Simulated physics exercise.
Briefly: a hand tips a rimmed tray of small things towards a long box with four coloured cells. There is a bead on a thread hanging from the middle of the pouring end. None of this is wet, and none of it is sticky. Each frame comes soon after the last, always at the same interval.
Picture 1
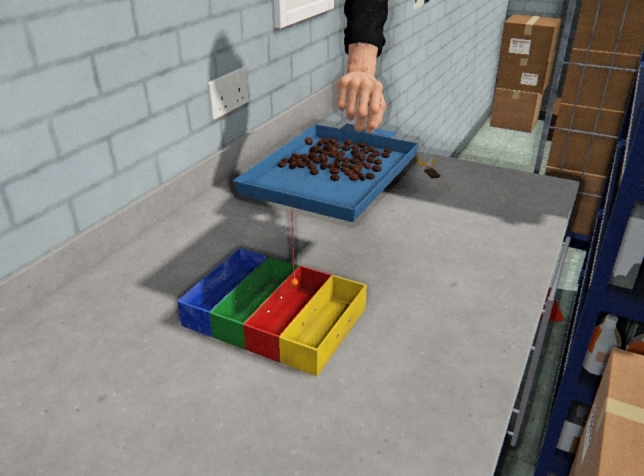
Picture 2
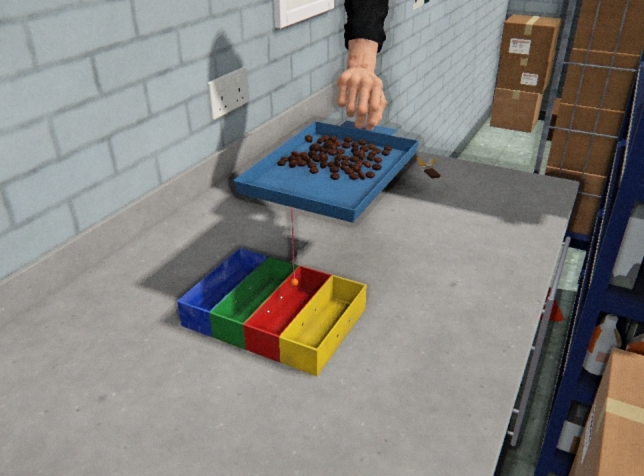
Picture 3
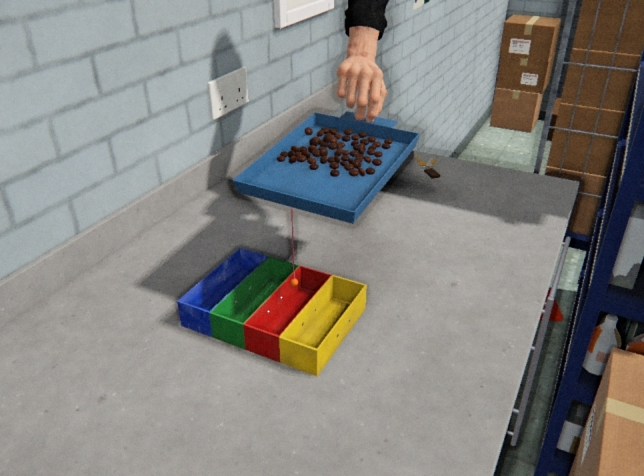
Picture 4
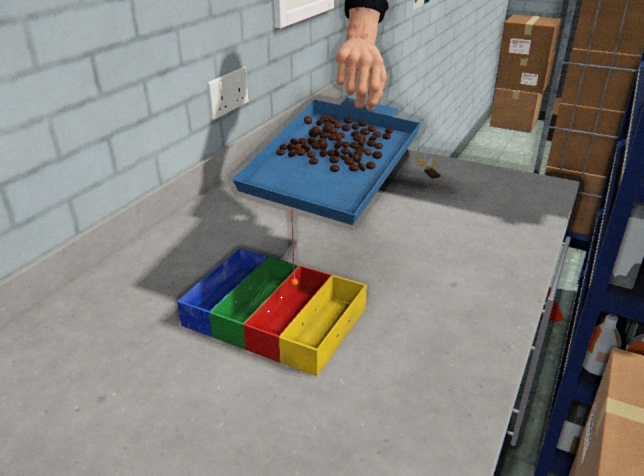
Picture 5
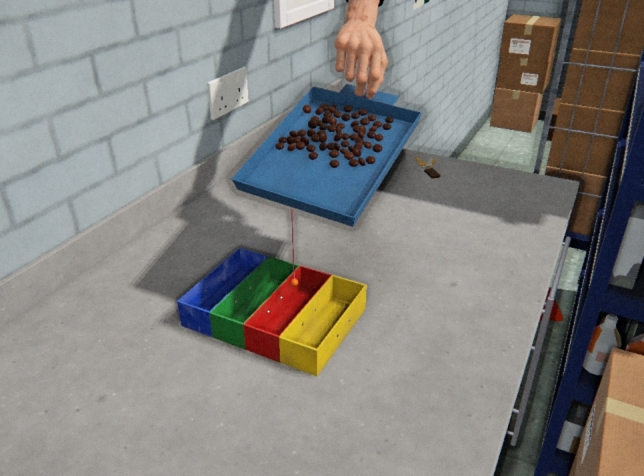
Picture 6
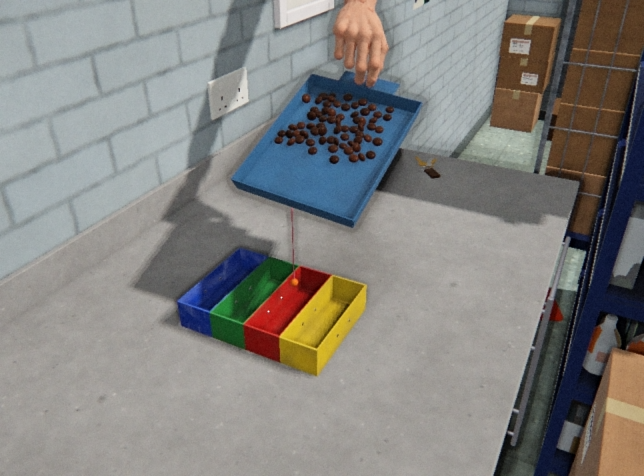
A blue tray of small dark brown pieces sits almost level above a long box with blue, green, red and yellow cells, a hand at its far edge. The hand then raises that edge steadily, tilting the tray clearly towards the box, its near right corner lowest, while the box stays still.
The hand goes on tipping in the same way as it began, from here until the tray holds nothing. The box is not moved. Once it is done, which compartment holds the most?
The yellow compartment holds the most.
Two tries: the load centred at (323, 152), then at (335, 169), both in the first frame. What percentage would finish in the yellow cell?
Close to 40 per cent, followed by close to 60 per cent.
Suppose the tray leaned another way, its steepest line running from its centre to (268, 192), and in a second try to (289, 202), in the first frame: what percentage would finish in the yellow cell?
In order, some 0 % and some 10 %.
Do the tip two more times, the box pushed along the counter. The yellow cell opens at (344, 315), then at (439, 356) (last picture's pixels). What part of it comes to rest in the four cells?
The first comes to 90 percent and the second to 70 percent.
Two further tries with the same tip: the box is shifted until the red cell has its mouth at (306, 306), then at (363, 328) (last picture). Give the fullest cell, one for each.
Well, the first time it's yellow, and the second time it's the green one.
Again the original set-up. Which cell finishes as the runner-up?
Second place goes to the cell in red.
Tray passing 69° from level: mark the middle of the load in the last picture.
The load is centred near (323, 210).
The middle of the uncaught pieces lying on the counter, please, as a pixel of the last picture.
It centres at roughly (344, 380).
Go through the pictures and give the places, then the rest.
In the first frame, corners of the pouring end (237, 180) and (353, 208), level; middle of the load (339, 156), flat chocolate drops; bead on its thread (294, 282); blue cell (195, 317); green cell (228, 328); red cell (262, 341); yellow cell (299, 354).
In the second frame, corners of the pouring end (237, 180) and (353, 208), level; middle of the load (339, 154).
In the third frame, corners of the pouring end (237, 179) and (353, 210), tipped barely, lowest at the right corner; middle of the load (339, 148).
In the fourth frame, corners of the pouring end (236, 179) and (353, 212), tipped a little, lowest at the right corner; middle of the load (339, 139).
In the fifth frame, corners of the pouring end (236, 178) and (353, 215), tipped clearly, lowest at the right corner; middle of the load (339, 131).
In the sixth frame, corners of the pouring end (235, 178) and (352, 217), tipped clearly, lowest at the right corner; middle of the load (338, 122); blue cell (195, 317); green cell (228, 328); red cell (262, 341); yellow cell (299, 354).
Just after the last frame, tray tipped steeply; the larger part on the tray; about a tenth falling or outside the box.
A moment on, tray tipped past a quarter turn; roughly half on the tray; roughly a quarter in the yellow cell; just a few in the red cell; roughly a third falling or outside the box.
Further on, tray tipped past a quarter turn; roughly half in the yellow cell; roughly a quarter in the red cell; just a few in the green cell; roughly a third falling or outside the box.
When it is over, tray tipped past a quarter turn; roughly half in the yellow cell; roughly a quarter in the red cell; just a few in the green cell; not one in the blue cell; roughly a third outside the box.
